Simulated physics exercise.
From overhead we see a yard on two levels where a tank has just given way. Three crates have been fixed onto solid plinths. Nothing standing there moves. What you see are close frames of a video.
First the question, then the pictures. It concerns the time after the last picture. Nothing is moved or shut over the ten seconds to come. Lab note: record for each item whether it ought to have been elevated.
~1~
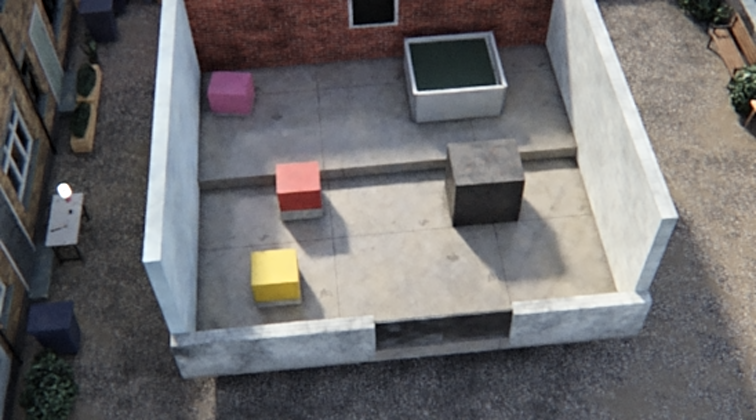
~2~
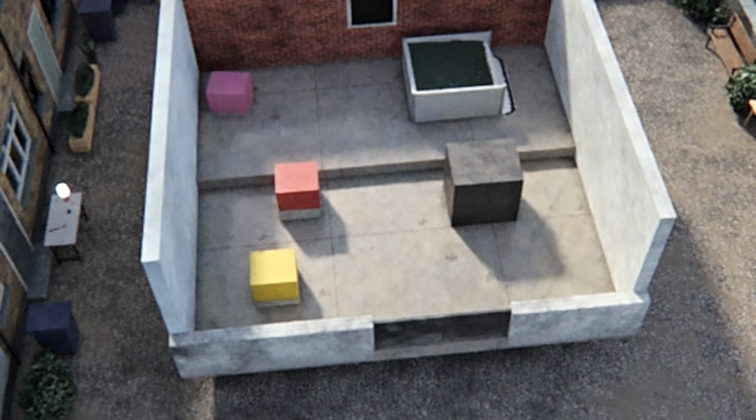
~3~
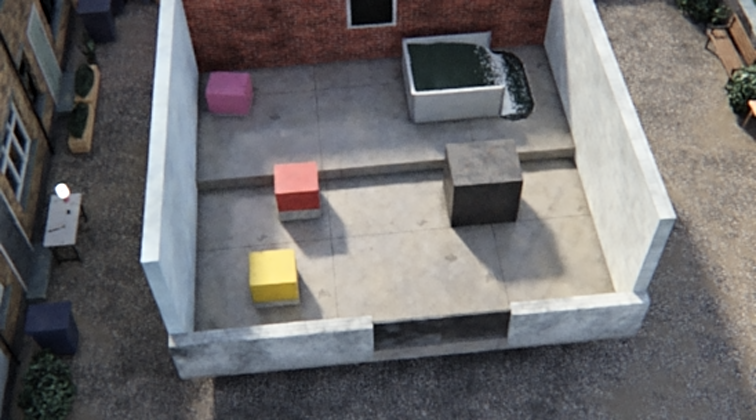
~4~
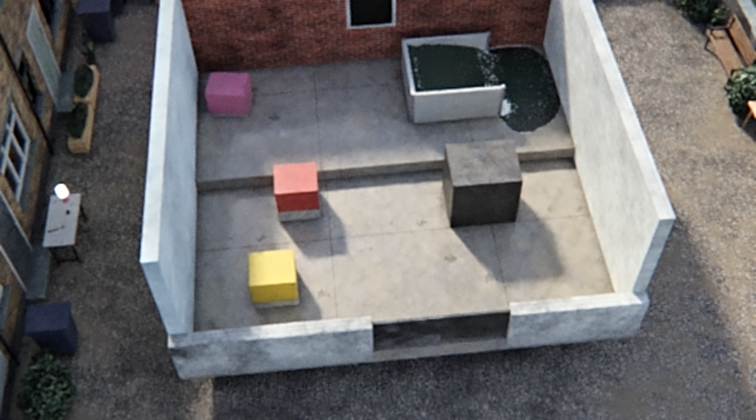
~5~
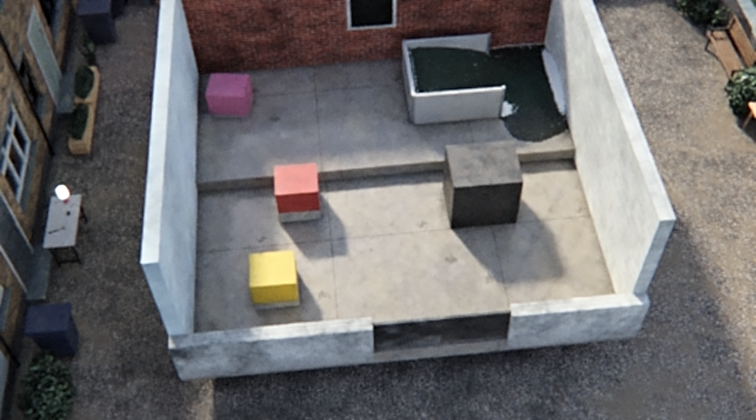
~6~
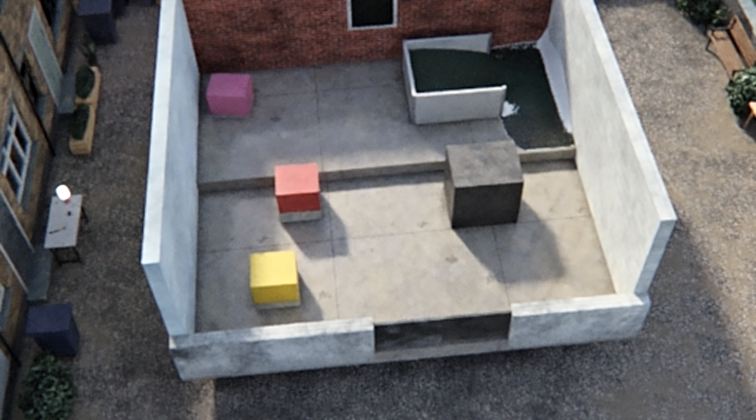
The pink crate is reached by the water; the red crate is missed by the water; the yellow crate is missed by the water.
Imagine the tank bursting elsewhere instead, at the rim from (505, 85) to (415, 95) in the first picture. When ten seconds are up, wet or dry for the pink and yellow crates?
The pink crate is not reached, the yellow crate is reached.
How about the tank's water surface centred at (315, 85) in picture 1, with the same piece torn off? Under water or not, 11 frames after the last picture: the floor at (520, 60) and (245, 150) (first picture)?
Taking the spots in order: Swamped, bare.
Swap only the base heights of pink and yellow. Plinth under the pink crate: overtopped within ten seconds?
The pink crate stays out of it.
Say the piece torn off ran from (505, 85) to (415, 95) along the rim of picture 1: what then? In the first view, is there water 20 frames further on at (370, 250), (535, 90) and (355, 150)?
Taking the points one after the other, they come out inundated, not soaked and not soaked.
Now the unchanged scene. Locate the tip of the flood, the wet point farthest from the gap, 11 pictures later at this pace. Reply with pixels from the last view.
Farthest reach: About (620, 307).
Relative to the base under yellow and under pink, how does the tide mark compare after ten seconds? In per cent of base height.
The first comes to 70 per cent and the second to 240 per cent.
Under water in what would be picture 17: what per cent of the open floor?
Near 20 in a hundred.
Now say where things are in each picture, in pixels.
The tank at (454, 65) is whole and still, in the first picture.
Water pours out at (493, 79) and has run to a hidden place, in the second picture.
The front is at (507, 54), out from the gap at (492, 80), in the third picture.
The front is at (524, 47), out from the gap at (491, 82), in the fourth picture.
The front is at (568, 124), out from the gap at (492, 83), in the fifth picture.
Water pours out at (493, 83) and has run to (574, 140), in the sixth picture.
A moment on, water covers 10 % of the floor; the pink crate not reached, the red crate not reached, the yellow crate not reached.
Next, water covers 20 % of the floor; the pink crate not reached, the red crate not reached, the yellow crate not reached.
Then, water covers 40 % of the floor; the pink crate water round its plinth, the red crate not reached, the yellow crate not reached.
Later, water covers 65 % of the floor; the pink crate water round its plinth, the red crate water round its plinth, the yellow crate water round its plinth.
In the end, water covers 75 % of the floor; the pink crate was topped, the red crate stayed above the water, the yellow crate stayed above the water.
